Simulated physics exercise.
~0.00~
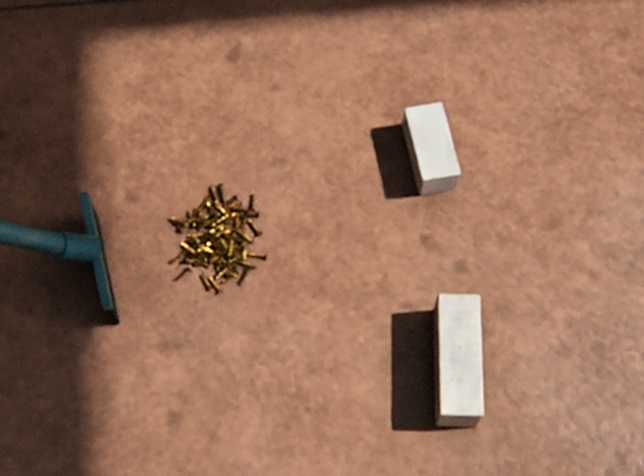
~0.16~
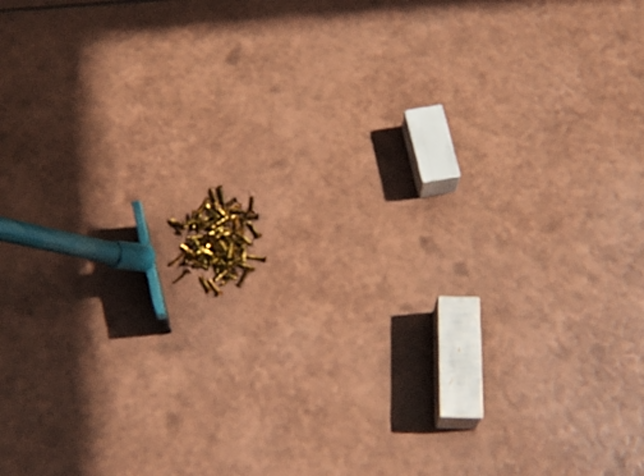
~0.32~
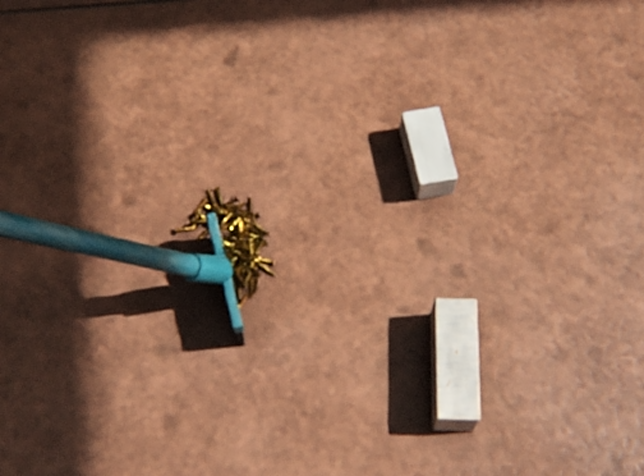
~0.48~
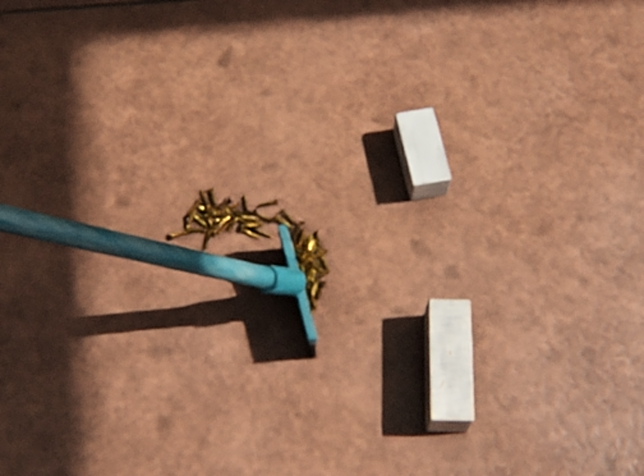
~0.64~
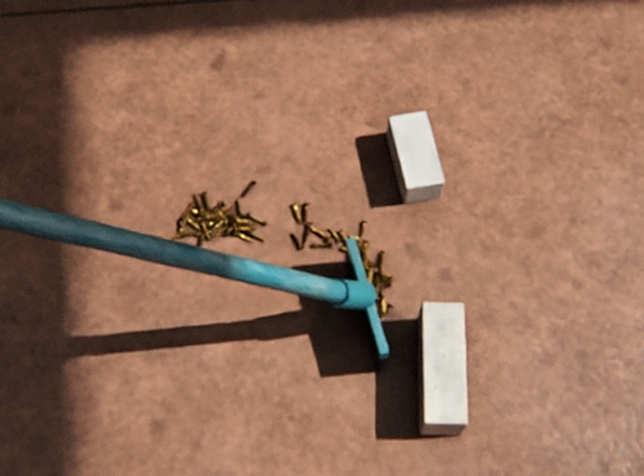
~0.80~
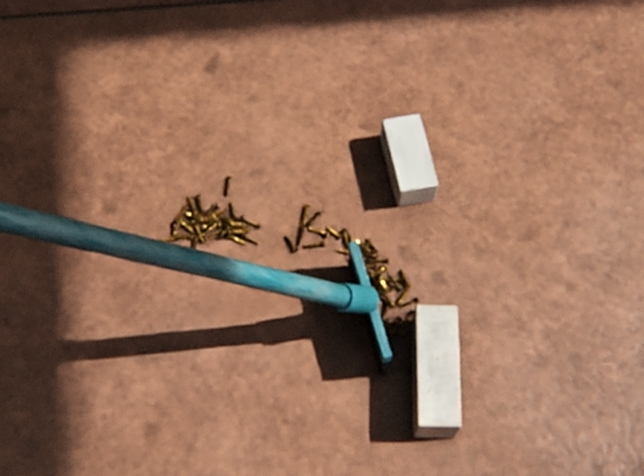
A teal squeegee moves right across a brownish floor into a pile of brass-coloured screws, pushing some along toward two fixed pale blocks while others trail behind, and stops just short of the lower block, with the screws scattered before the blocks and none through the gap.
